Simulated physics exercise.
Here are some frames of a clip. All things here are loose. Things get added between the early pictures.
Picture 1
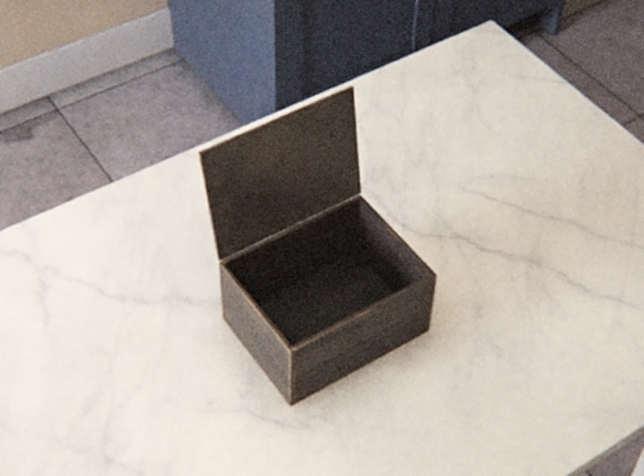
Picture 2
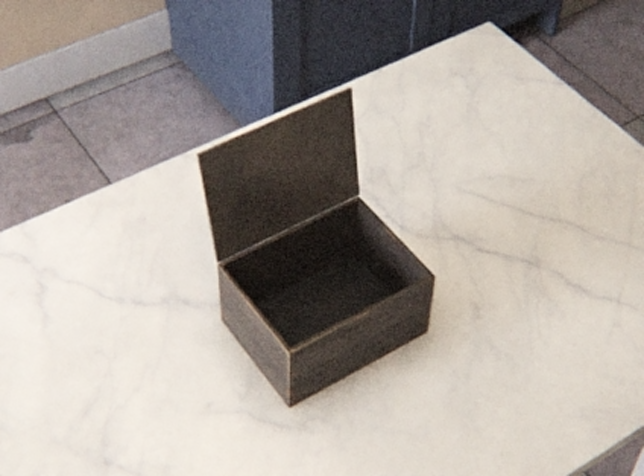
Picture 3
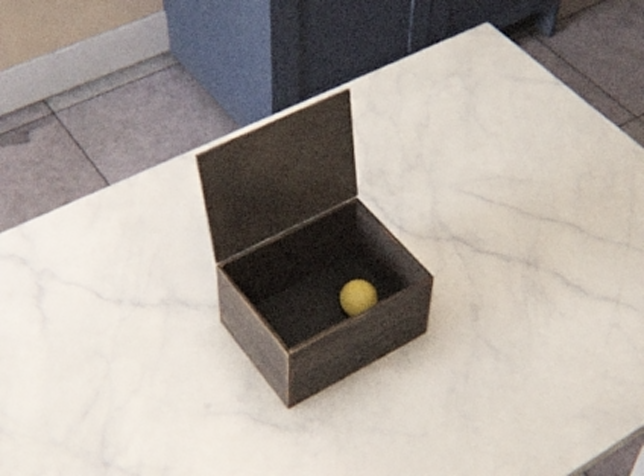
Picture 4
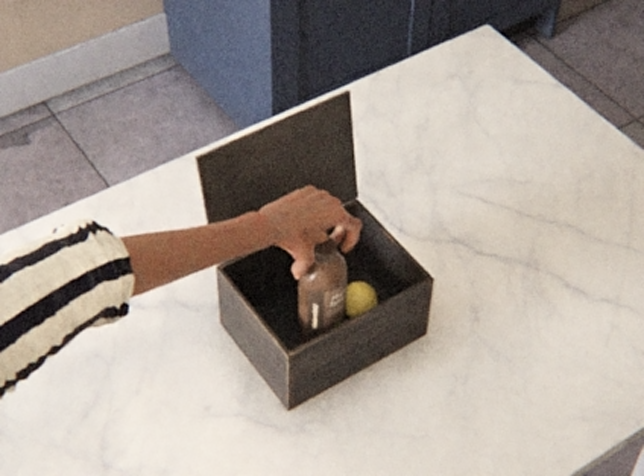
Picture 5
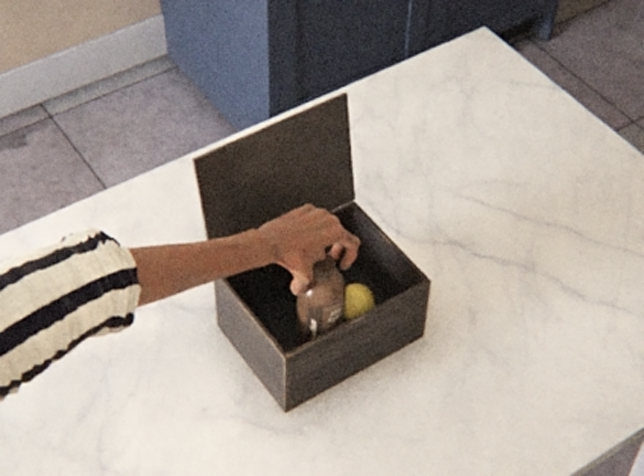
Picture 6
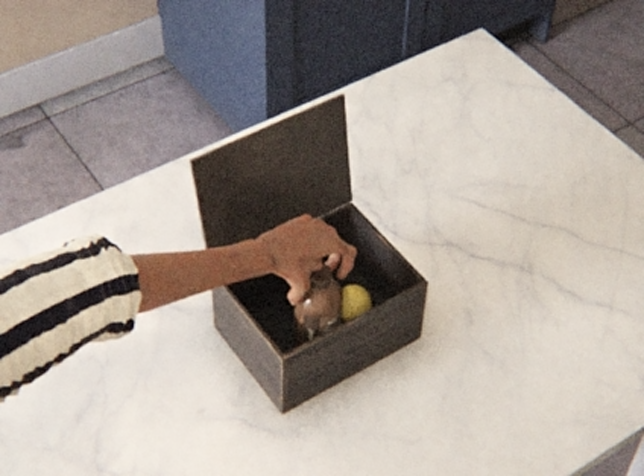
A white marble tabletop, seen from above at an angle, stands on a grey tiled floor near a dark blue cabinet. An open dark box with its lid raised sits empty at the centre until a yellow ball appears inside, towards the right. A hand in a black-and-cream striped sleeve, reaching from the left, lowers a brown bottle into the box beside the ball, while the view shifts very slightly.
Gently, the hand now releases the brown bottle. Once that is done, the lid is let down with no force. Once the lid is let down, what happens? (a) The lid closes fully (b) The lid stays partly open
Option b: The lid stays partly open.
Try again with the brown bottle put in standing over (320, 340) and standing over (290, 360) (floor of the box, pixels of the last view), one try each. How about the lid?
For the first packing it cannot come down, and for the second it cannot come down.
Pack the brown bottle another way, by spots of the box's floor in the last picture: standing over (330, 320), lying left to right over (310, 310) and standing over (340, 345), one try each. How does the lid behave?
Try 1: Lid shut; try 2: Lid shut; try 3: Lid not shut.
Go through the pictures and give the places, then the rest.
In the first frame, the last thing is not in view yet.
In the second frame, the last thing is not in view yet.
In the third frame, the last thing is not in view yet.
In the fourth frame, coming down; brown bottle (322, 293).
In the fifth frame, coming down.
In the sixth frame, in place under the hand.
Then, 1.30 s after the last picture, lid 77° above the rim.
Then, 1.80 s after the last picture, lid 47° above the rim.
Then, 3.70 s after the last picture, lid 31° above the rim.
At rest, lid 32° above the rim; both in place. Seen from the same camera at the end, brown bottle near (315, 315).
